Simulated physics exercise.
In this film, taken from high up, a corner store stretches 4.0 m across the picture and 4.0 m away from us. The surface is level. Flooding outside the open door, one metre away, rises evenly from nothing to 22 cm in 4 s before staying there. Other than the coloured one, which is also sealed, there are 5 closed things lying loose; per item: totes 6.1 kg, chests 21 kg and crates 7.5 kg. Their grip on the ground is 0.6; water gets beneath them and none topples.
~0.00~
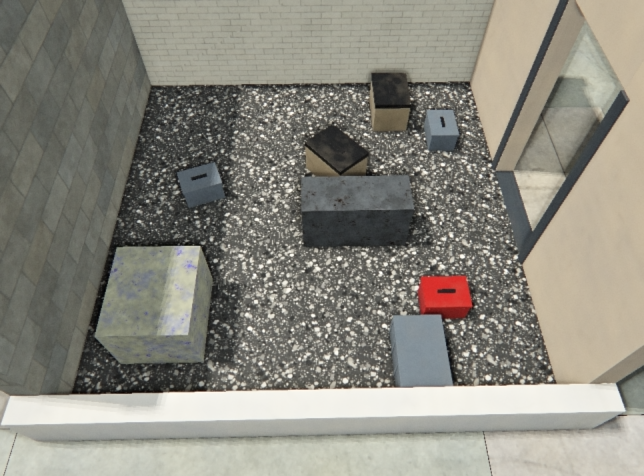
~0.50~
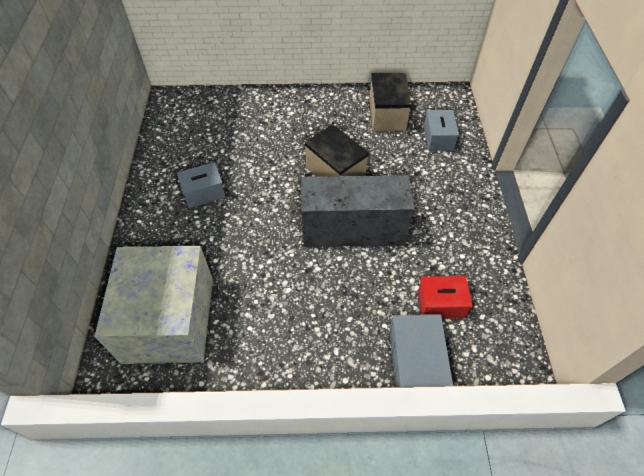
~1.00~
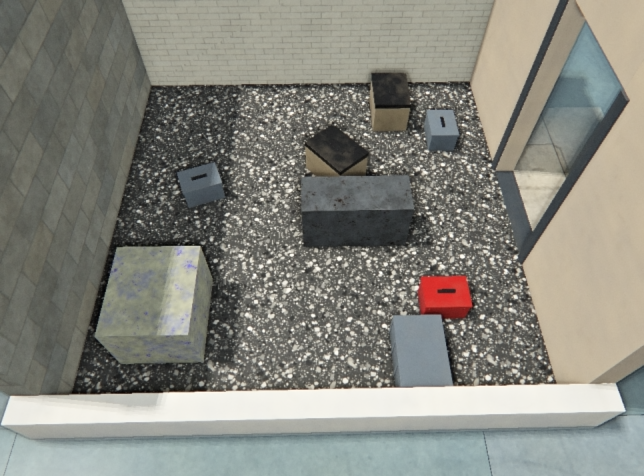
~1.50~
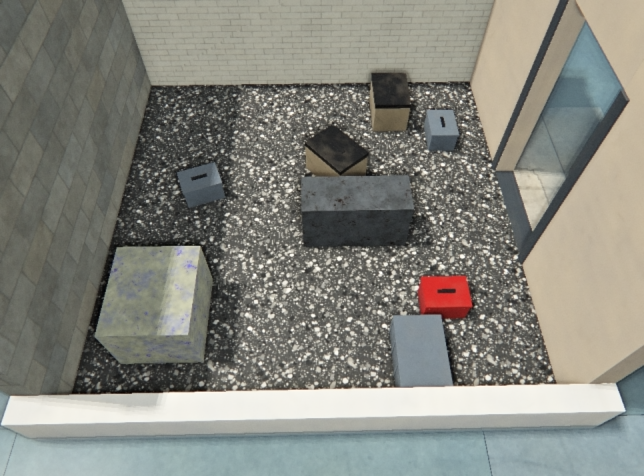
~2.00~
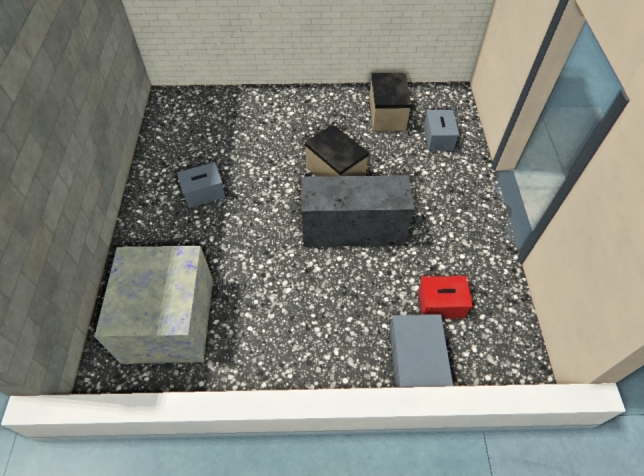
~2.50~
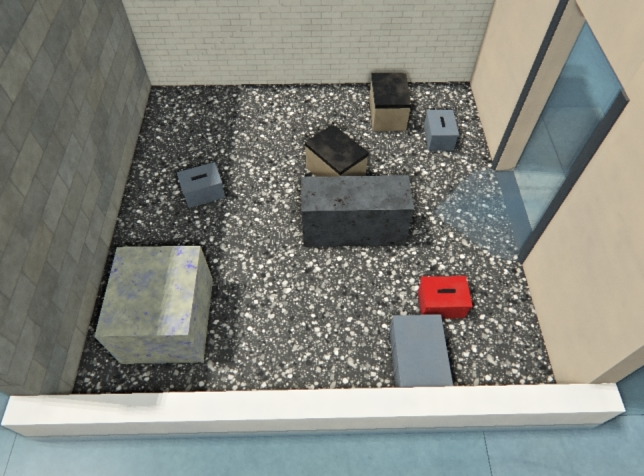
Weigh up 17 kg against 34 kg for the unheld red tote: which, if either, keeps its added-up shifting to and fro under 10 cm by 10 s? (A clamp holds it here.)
Most likely it will manage with the lighter mass.
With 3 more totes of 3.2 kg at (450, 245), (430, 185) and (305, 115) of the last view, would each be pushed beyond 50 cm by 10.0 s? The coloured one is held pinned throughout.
One by one: Too far, too far and too far.
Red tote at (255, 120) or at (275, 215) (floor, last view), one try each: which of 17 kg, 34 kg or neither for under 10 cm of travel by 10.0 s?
Note, in order: Both OK; both OK.
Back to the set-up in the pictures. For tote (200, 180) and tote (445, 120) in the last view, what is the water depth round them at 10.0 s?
Close to 6 and 4 centimetres.
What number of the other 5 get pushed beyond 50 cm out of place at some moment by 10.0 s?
The count comes to 2.
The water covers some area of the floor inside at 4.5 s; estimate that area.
Wet area: Approx. 6.0 m2.
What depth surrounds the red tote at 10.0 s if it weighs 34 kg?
Something like 7 centimetres.
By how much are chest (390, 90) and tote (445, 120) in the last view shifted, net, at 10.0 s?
In that order: 0 cm, 10 cm.
After 3.5 s the red tote would be 0 cm from its start with 17 kg and 0 cm from its start with 34 kg; 0 cm of water round it then.
After 4.5 s the red tote would be 0 cm from its start with 17 kg and 0 cm from its start with 34 kg; 4 cm of water round it then.
After 7.0 s the red tote would be 0 cm from its start with 17 kg and 0 cm from its start with 34 kg; 6 cm of water round it then.
After 10.0 s the red tote would be 0 cm from its start with 17 kg and 0 cm from its start with 34 kg; 7 cm of water round it then.
